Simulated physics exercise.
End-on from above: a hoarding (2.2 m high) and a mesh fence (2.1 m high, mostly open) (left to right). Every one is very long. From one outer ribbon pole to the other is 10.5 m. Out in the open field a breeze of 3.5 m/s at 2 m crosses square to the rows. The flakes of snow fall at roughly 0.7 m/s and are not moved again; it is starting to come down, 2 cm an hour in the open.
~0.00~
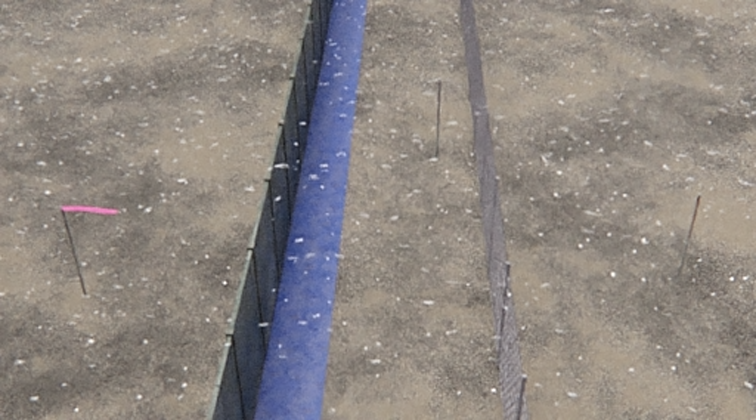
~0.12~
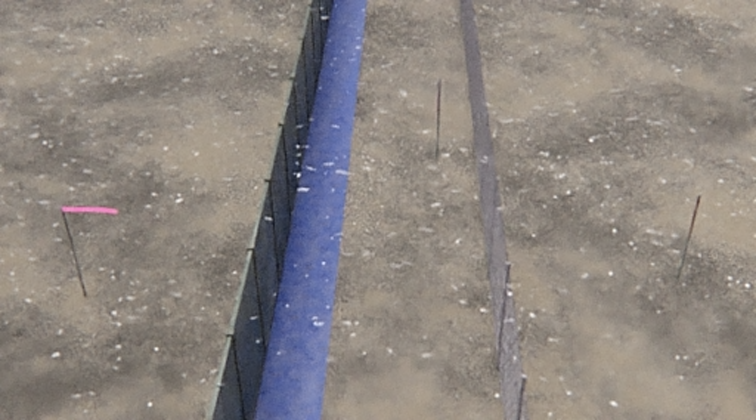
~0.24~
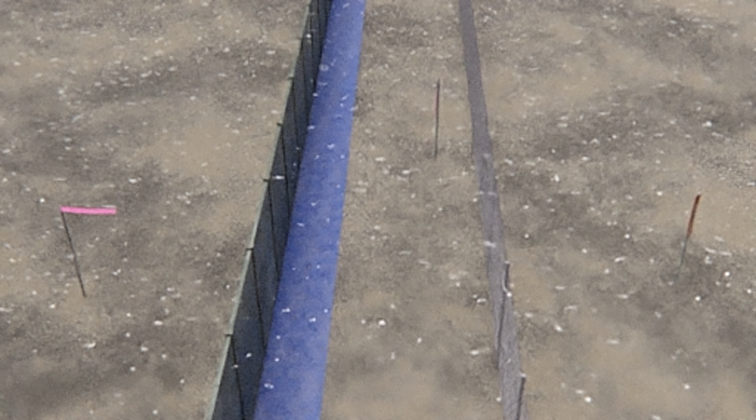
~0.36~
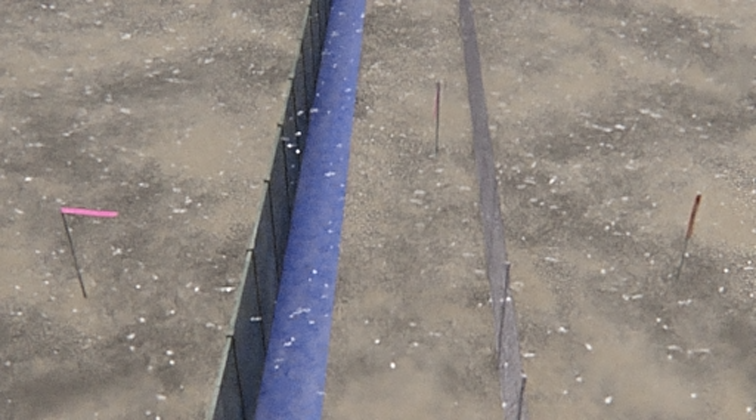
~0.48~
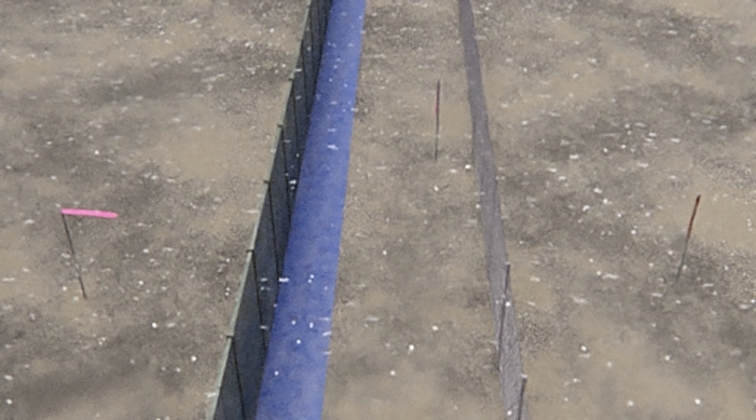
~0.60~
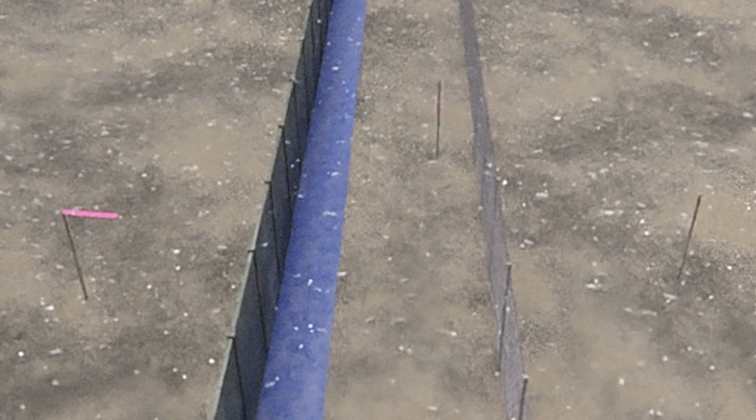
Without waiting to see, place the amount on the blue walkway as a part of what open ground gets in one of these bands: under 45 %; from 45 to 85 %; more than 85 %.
Band: From 45 to 85 %.
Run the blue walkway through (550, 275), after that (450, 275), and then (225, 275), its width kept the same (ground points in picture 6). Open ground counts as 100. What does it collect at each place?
Going place by place, it's about 80, 80 and 110 %.
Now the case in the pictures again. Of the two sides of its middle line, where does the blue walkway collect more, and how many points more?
I'd go with the right-hand part, ahead by near 20 points.
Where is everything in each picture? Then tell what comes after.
The first frame shows the left ribbon ends at (117, 212), leaning 85 degrees to the right.
The second frame shows the right ribbon ends at (689, 239), hanging almost straight and the blue one passes (309, 273).
The third frame shows above the rows the flakes slant 85 degrees from upright, towards the right and the top of the mesh fence crosses (490, 133).
The fourth frame shows the left ribbon ends at (117, 214), leaning 85 degrees to the right and the blue one passes (321, 195).
The fifth frame shows the right ribbon ends at (688, 238), hanging almost straight and above the rows the flakes slant 85 degrees from upright, towards the right.
The sixth frame shows the top of the hoarding crosses (281, 128).
In 10 minutes the blue walkway collects 2 mm against 3 mm in the open.
In 30 minutes the blue walkway collects 6 mm against 10 mm in the open.
In 60 minutes the blue walkway collects 12 mm against 20 mm in the open, so the blue walkway has 60 % of the open amount; the left half of it has 50 %, the right half 71 %.
